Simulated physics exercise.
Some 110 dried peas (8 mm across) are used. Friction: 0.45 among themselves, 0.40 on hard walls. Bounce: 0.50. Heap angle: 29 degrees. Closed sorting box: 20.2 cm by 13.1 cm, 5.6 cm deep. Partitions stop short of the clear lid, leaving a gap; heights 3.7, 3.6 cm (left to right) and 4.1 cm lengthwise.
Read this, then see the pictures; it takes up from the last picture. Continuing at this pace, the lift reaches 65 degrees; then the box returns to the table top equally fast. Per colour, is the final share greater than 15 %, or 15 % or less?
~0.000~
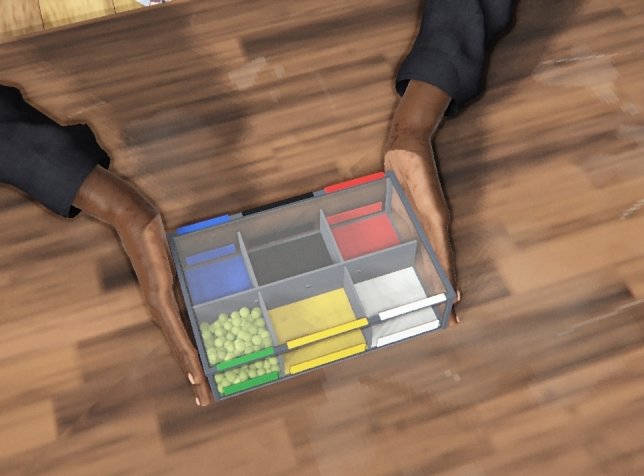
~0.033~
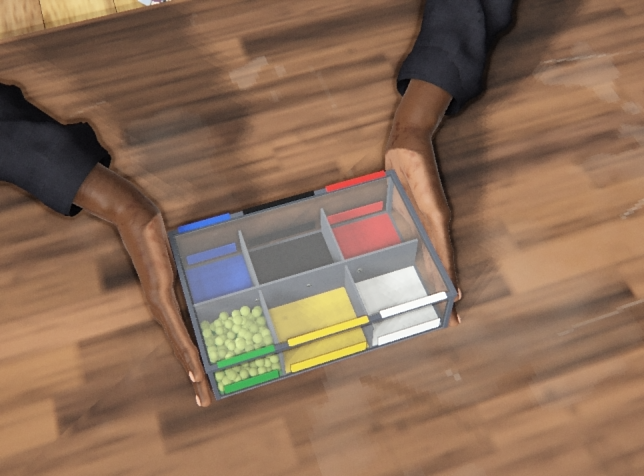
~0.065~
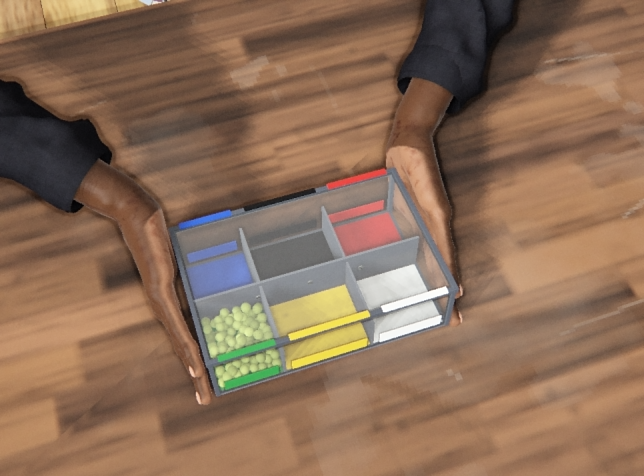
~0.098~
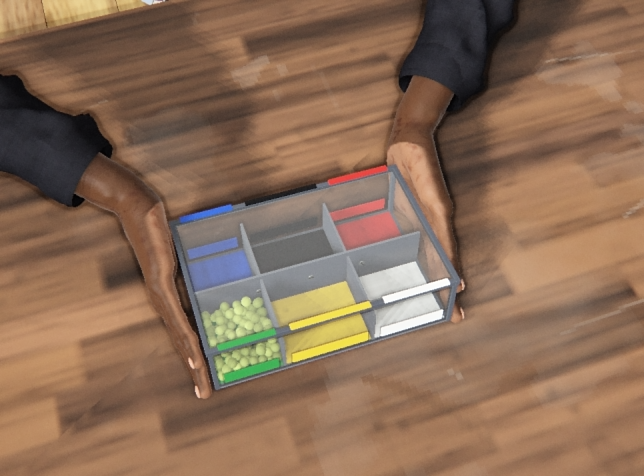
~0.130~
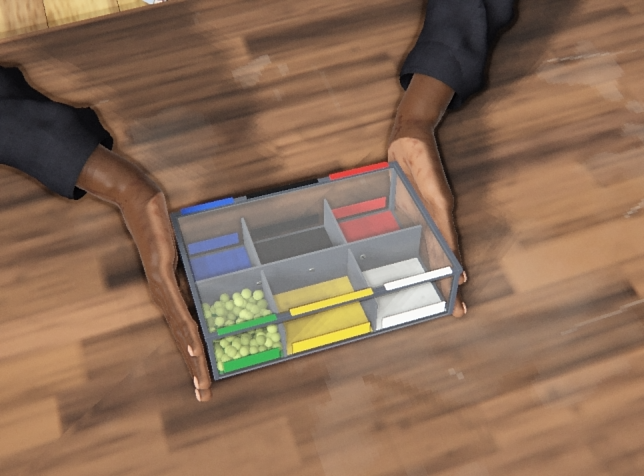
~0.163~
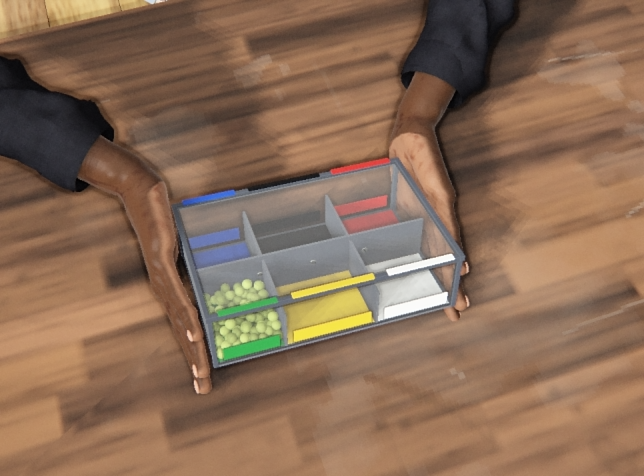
Red: 15 % or less, blue: 15 % or less, green: Greater than 15 %, yellow: 15 % or less, white: 15 % or less, black: 15 % or less.
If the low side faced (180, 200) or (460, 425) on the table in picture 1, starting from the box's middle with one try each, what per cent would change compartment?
First try: About 0 percent; second try: About 5 percent.
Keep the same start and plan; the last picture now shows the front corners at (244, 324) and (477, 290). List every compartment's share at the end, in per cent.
Red 0, blue 0, green 75, yellow 20, white 0, black 0.
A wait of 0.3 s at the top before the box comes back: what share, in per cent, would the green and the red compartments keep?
Green 95; red 0.
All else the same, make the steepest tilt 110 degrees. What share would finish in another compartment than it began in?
Some 50 per cent.
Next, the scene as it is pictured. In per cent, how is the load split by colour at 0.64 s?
Shares - red: 0, blue: 0, green: 100, yellow: 0, white: 0, black: 0.
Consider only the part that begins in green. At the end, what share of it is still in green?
90 per cent, roughly.
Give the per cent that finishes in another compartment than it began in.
Share changed: Approx. 10 %.
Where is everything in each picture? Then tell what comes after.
Box tilt 0 degrees, front corners at (210, 370) and (450, 294); green 100 %, in the first frame.
Box tilt 1 degrees, front corners at (210, 367) and (451, 293), in the second frame.
Box tilt 2 degrees, front corners at (210, 361) and (452, 288), in the third frame.
Box tilt 5 degrees, front corners at (210, 350) and (454, 280), lowest corner right back, in the fourth frame.
Box tilt 9 degrees, front corners at (210, 335) and (456, 269), lowest corner right back, in the fifth frame.
Box tilt 14 degrees, front corners at (210, 317) and (458, 256), lowest corner right back; green 100 %. The box's pace is about 130 degrees a second, in the sixth frame.
After 0.64 s, tilt 65 degrees; green 100 %.
After 0.96 s, tilt 27 degrees; blue 5 %, green 90 %, black 5 %.
After 1.37 s, tilt 0 degrees; blue 5 %, green 90 %, black 5 %.
At rest (1.8 s), red 0 %, blue 5 %, green 90 %, yellow 0 %, white 0 %, black 5 %.
